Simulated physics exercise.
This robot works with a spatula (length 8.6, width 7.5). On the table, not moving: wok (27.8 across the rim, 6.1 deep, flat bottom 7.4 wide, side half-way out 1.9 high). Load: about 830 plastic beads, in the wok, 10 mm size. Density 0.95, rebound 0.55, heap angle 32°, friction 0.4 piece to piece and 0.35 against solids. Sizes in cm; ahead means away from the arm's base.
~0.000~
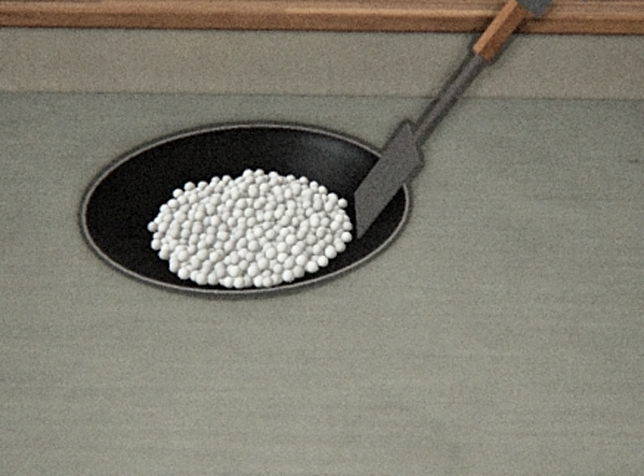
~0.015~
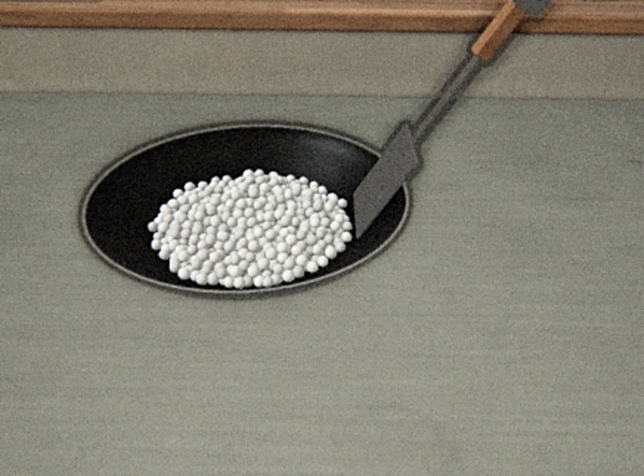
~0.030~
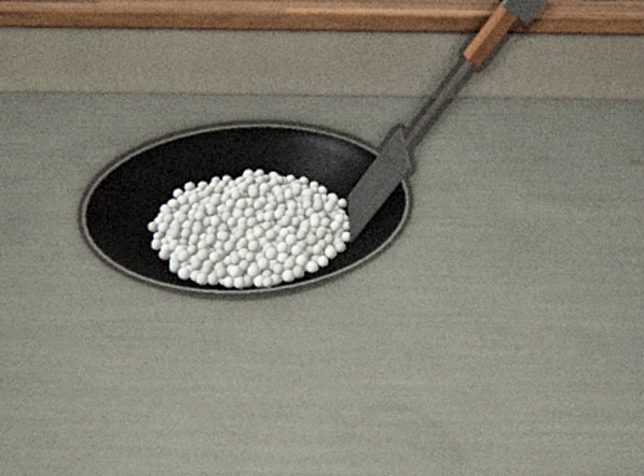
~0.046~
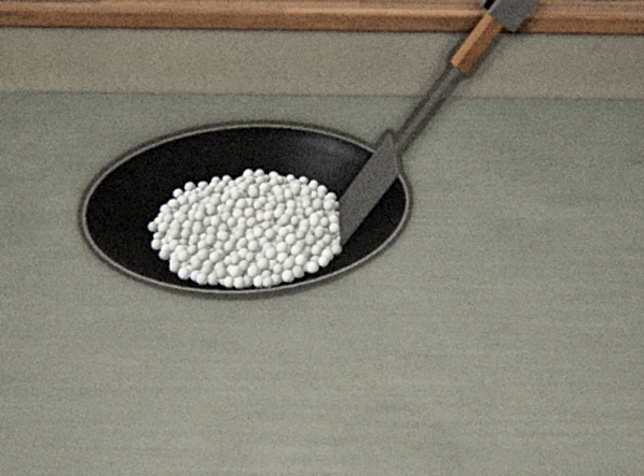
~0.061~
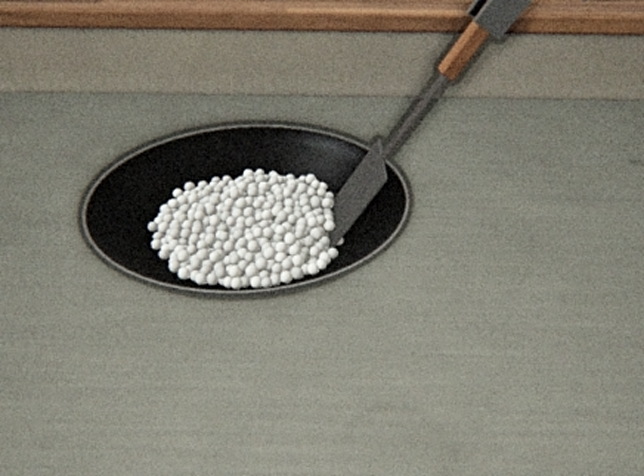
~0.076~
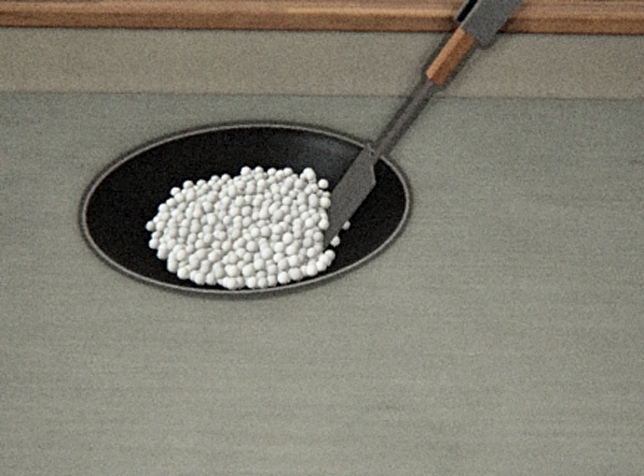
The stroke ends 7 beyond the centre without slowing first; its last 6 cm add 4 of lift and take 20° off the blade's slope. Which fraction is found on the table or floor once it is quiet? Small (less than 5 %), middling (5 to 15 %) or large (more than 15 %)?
Share on the table or floor: Middling (5 to 15 %).
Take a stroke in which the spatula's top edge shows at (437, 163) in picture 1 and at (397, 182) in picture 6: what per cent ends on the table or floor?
About 5 per cent.
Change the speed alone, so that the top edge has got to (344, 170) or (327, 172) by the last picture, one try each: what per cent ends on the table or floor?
About 30 and 35 per cent.
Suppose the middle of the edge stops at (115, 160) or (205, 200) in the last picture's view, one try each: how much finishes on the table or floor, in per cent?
Some 30 and 0 per cent.
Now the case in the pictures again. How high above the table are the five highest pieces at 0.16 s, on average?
About 5 cm.
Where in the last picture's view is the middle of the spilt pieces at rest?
Near (42, 239).
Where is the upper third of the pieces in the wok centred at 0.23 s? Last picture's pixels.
Near (174, 195).
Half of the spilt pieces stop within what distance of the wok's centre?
Roughly 22 cm.
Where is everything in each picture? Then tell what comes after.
In the first frame, spatula top edge at (413, 142), sloping 59°; upper third of the load around (253, 215), from x 155 to 345, top at y 175; 826 in the wok.
In the second frame, spatula top edge at (412, 142), sloping 59°; upper third of the load around (253, 215), from x 155 to 345, top at y 175.
In the third frame, spatula top edge at (405, 146), sloping 59°; upper third of the load around (253, 215), from x 155 to 345, top at y 175.
In the fourth frame, spatula top edge at (394, 152), sloping 59°; upper third of the load around (253, 214), from x 155 to 345, top at y 175.
In the fifth frame, spatula top edge at (383, 158), sloping 59°; upper third of the load around (253, 214), from x 155 to 345, top at y 175.
In the sixth frame, spatula top edge at (372, 162), sloping 59°; upper third of the load around (253, 210), from x 150 to 345, top at y 170; 826 in the wok.
By 0.16 s, sloping 59°, highest piece 6 above the table; 826 in the wok.
By 0.23 s, sloping 51°, highest piece 10 above the table; 825 in the wok, 1 on the blade or in flight.
By 0.47 s, sloping 39°, highest piece 7 above the table; 770 in the wok, 40 on the table or floor, 16 on the blade or in flight.
By 1.52 s, sloping 39°, highest piece 7 above the table; 768 in the wok, 58 on the table or floor.
Final count, 768 in the wok, 58 on the table or floor. That is 7 % on the table or floor.
